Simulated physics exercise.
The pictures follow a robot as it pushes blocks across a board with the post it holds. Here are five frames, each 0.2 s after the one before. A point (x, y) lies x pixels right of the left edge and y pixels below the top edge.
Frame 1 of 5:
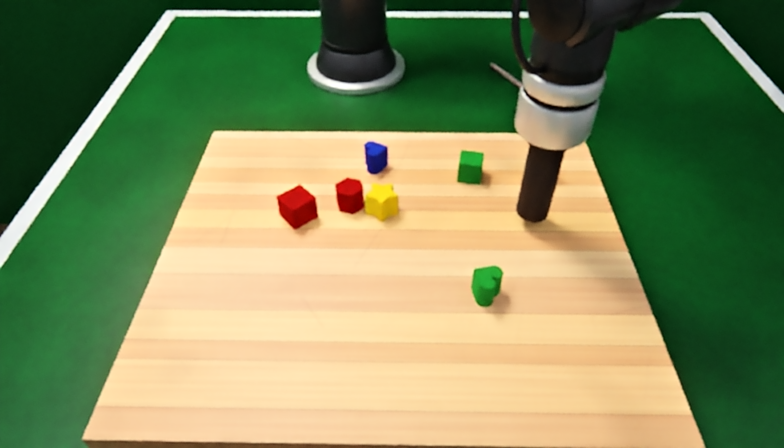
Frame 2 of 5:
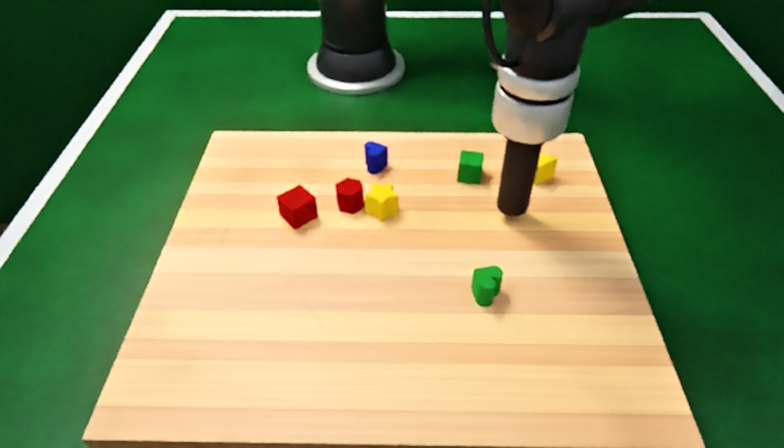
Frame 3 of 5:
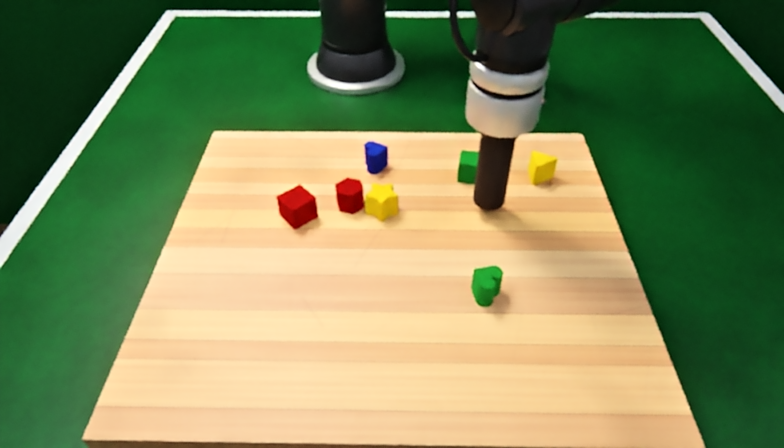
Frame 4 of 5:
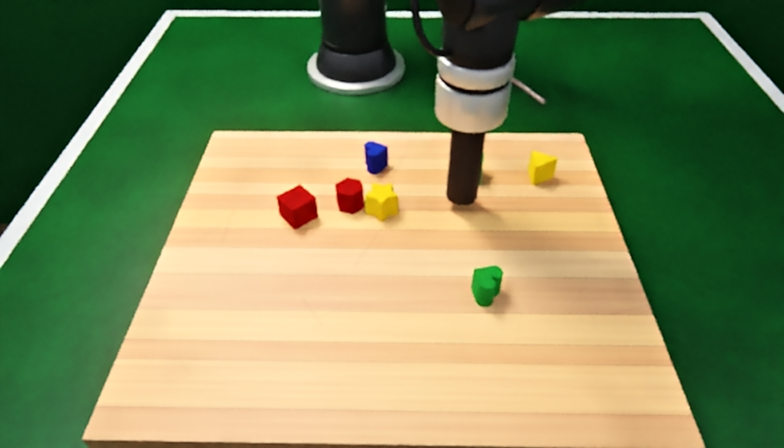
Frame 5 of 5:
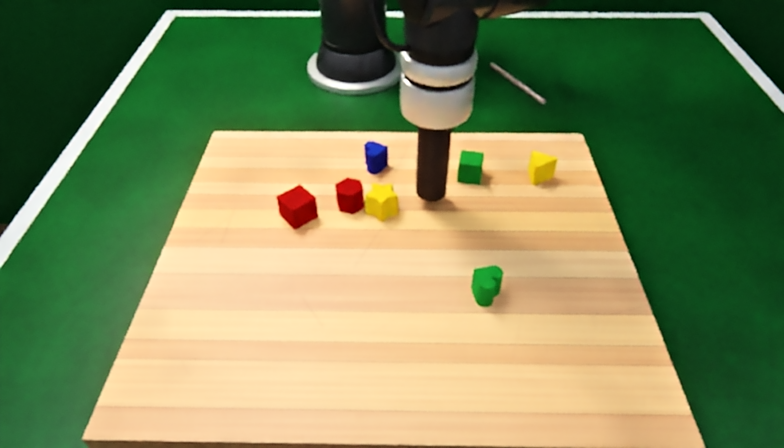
A robot arm moves its dark post left across a wooden board, past a green block.
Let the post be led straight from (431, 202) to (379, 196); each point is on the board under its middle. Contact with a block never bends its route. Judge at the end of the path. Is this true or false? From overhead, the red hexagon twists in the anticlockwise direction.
Verdict: False.
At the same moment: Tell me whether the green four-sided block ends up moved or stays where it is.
That block is not shifted.
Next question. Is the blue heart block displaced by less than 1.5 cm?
Yes, I think so.
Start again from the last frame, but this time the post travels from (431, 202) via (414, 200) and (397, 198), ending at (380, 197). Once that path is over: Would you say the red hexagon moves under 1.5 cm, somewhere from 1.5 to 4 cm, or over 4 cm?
It shifts under 1.5 cm.
On the path given first. Halfway along, post at (405, 189); nothing pushed yet.
At the end, post at (378, 186); red hexagon at (343, 187), turned 30° clockwise; blue heart block not moved; yellow star block at (370, 194), turned 60° anticlockwise; green four-sided block not moved.
